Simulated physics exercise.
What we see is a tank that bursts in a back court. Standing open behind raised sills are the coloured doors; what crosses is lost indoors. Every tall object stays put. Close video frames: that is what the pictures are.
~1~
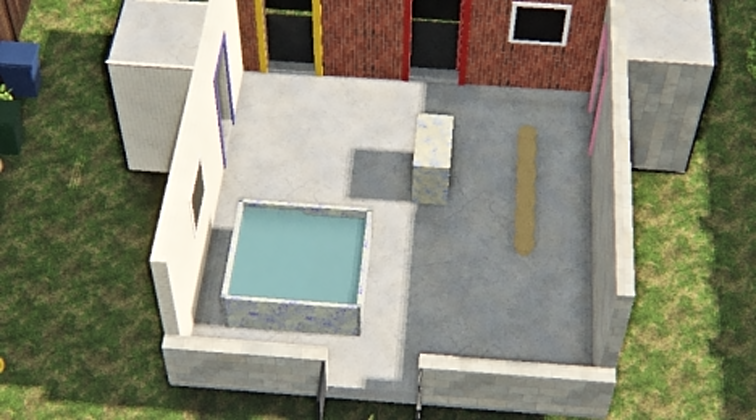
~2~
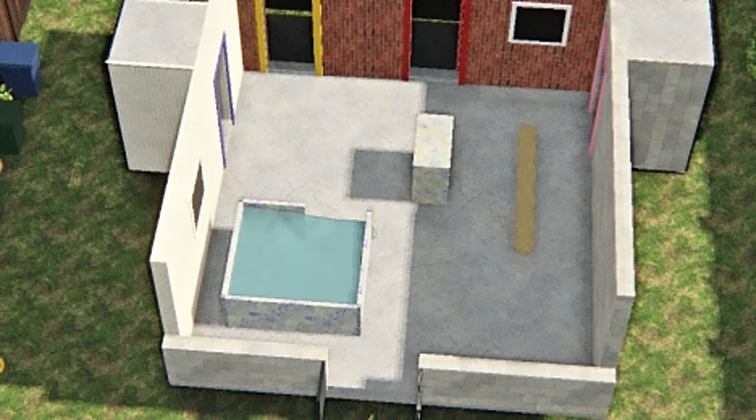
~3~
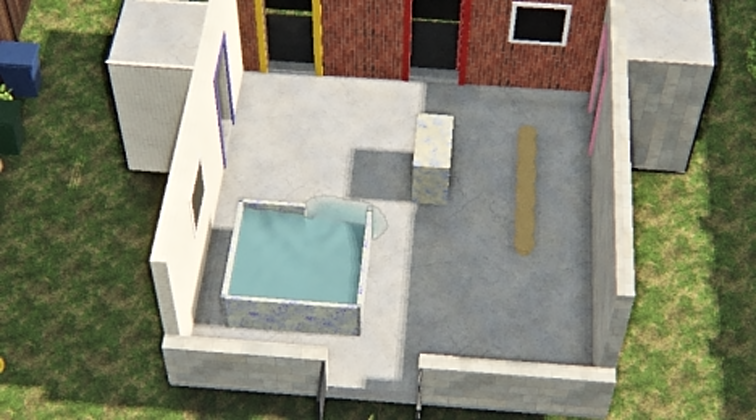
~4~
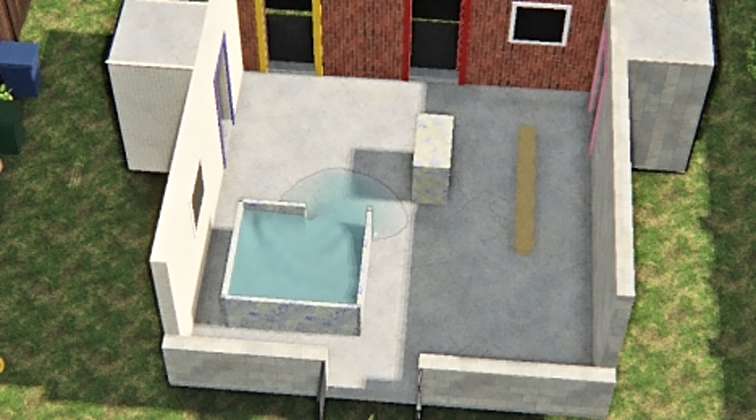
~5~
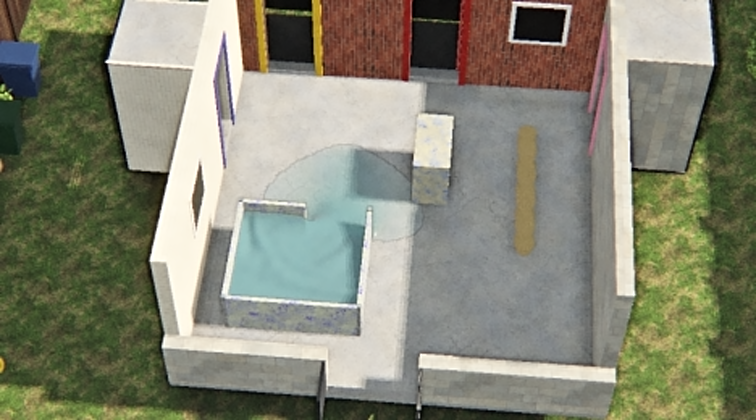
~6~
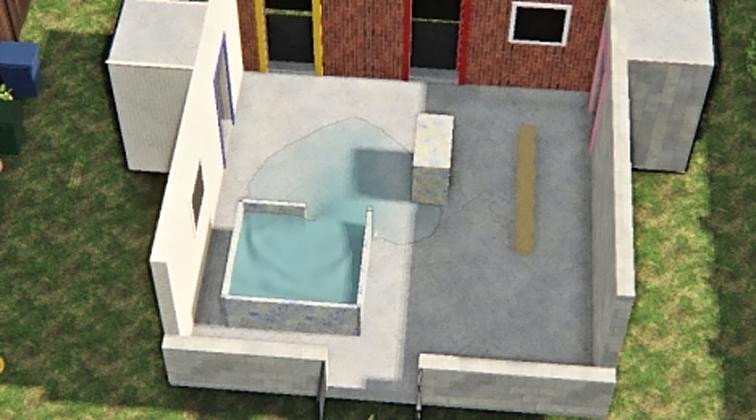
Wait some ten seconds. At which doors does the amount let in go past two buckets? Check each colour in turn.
Door by door: The pink door goes past two; the yellow door goes past two; the red door goes past two; the blue door stays at two or fewer.
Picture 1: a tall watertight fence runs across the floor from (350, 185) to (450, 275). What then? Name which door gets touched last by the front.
That'd be the one in pink.
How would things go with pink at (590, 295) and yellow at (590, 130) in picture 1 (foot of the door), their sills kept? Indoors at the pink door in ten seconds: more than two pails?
As I see it, the pink door comes in lower.
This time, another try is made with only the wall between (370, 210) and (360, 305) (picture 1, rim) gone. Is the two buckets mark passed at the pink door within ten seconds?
With the breach moved, the pink one crosses the threshold.
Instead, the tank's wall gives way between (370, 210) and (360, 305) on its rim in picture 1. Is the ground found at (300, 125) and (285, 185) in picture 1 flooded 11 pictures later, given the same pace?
Log: Point 1 unreached; point 2 unreached.
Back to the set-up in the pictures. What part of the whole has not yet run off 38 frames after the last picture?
I'd put it at about 84 per cent.
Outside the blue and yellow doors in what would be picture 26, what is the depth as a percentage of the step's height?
In order: Roughly 60 % and 310 %.
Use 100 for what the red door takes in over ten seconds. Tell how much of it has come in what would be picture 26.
Close to 80 %.
A moment on, water covers 30 % of the floor; the pink door not reached, the yellow door wet at the sill, nothing in, the red door wet at the sill, nothing in, the blue door wet at the sill, nothing in.
Next, water covers 35 % of the floor; the pink door not reached, the yellow door over two buckets in, the red door over two buckets in, the blue door wet at the sill, nothing in.
Then, water covers 45 % of the floor; the pink door wet at the sill, nothing in, the yellow door far over two buckets in, the red door far over two buckets in, the blue door wet at the sill, nothing in.
Later, water covers 65 % of the floor; the pink door over two buckets in, the yellow door far over two buckets in, the red door far over two buckets in, the blue door wet at the sill, nothing in.
In the end, water covers 95 % of the floor; the pink door far over two buckets in, the yellow door far over two buckets in, the red door far over two buckets in, the blue door wet at the sill, nothing in.
